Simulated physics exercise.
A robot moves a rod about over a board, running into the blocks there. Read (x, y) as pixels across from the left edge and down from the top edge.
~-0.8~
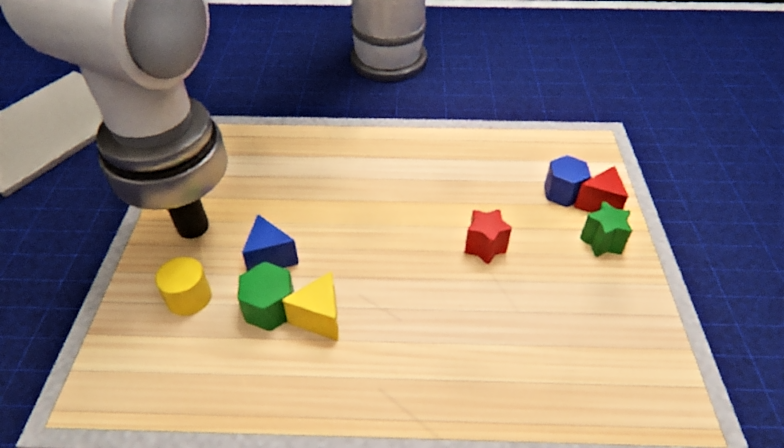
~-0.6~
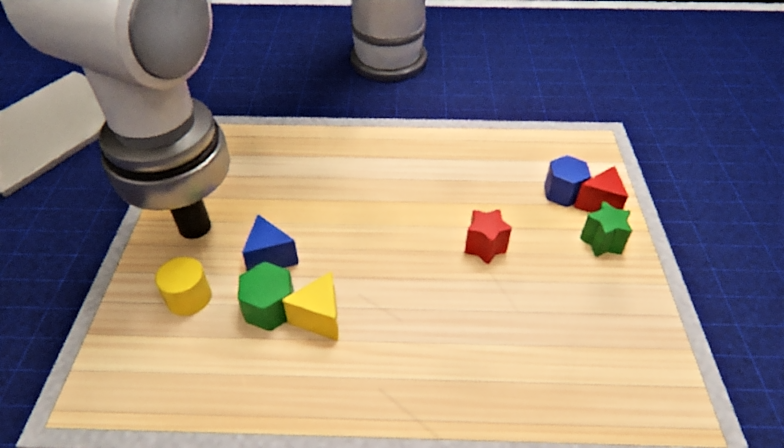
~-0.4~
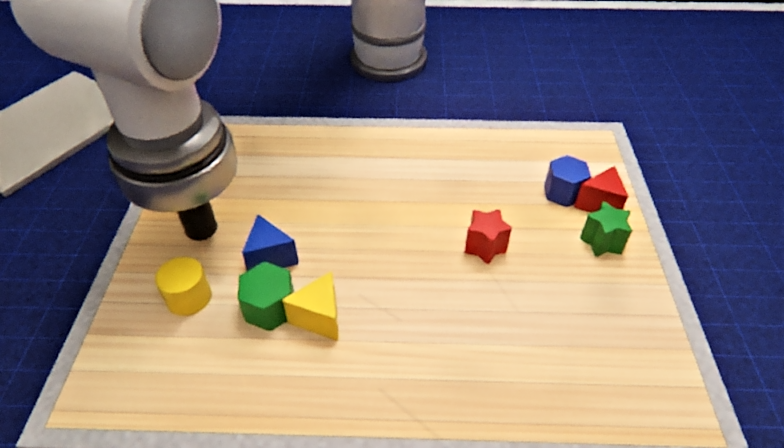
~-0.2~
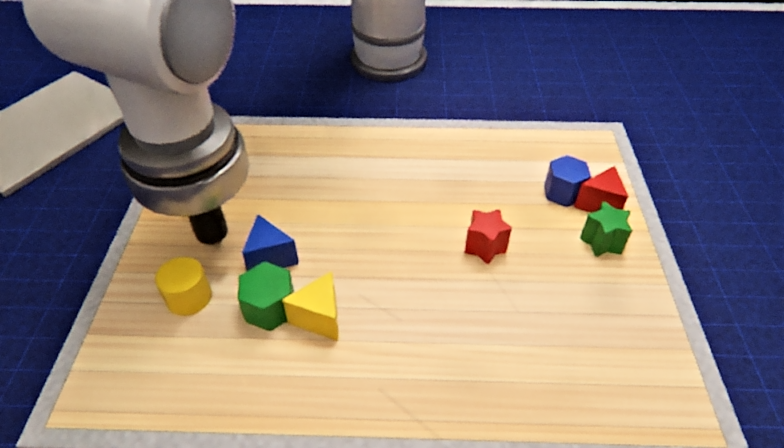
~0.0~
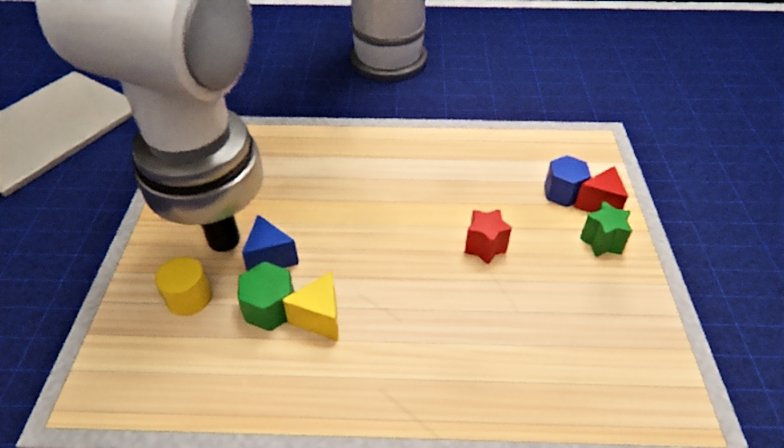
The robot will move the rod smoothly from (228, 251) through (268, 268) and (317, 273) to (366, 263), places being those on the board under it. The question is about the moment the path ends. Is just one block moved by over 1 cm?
Short answer: Yes.
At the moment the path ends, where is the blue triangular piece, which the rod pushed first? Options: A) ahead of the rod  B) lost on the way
Answer: A.
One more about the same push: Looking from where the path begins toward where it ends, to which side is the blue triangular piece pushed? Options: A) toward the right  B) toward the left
B - toward the left.
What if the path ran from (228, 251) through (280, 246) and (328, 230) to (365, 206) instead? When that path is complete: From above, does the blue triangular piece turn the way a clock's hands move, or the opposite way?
Turns clockwise.
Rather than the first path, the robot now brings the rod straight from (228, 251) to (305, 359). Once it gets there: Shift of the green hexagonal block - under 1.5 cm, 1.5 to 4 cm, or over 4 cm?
It is going to finish beyond 4 cm from where it is now.
What follows on the original path. One third of the way, rod (266, 259); blue triangular piece (297, 241), turned 25° anticlockwise.
Two thirds of the way, rod (316, 263); blue triangular piece (347, 240), turned 35° anticlockwise.
At the end, rod (365, 254); green hexagonal block still; blue triangular piece (396, 233), turned 30° anticlockwise.
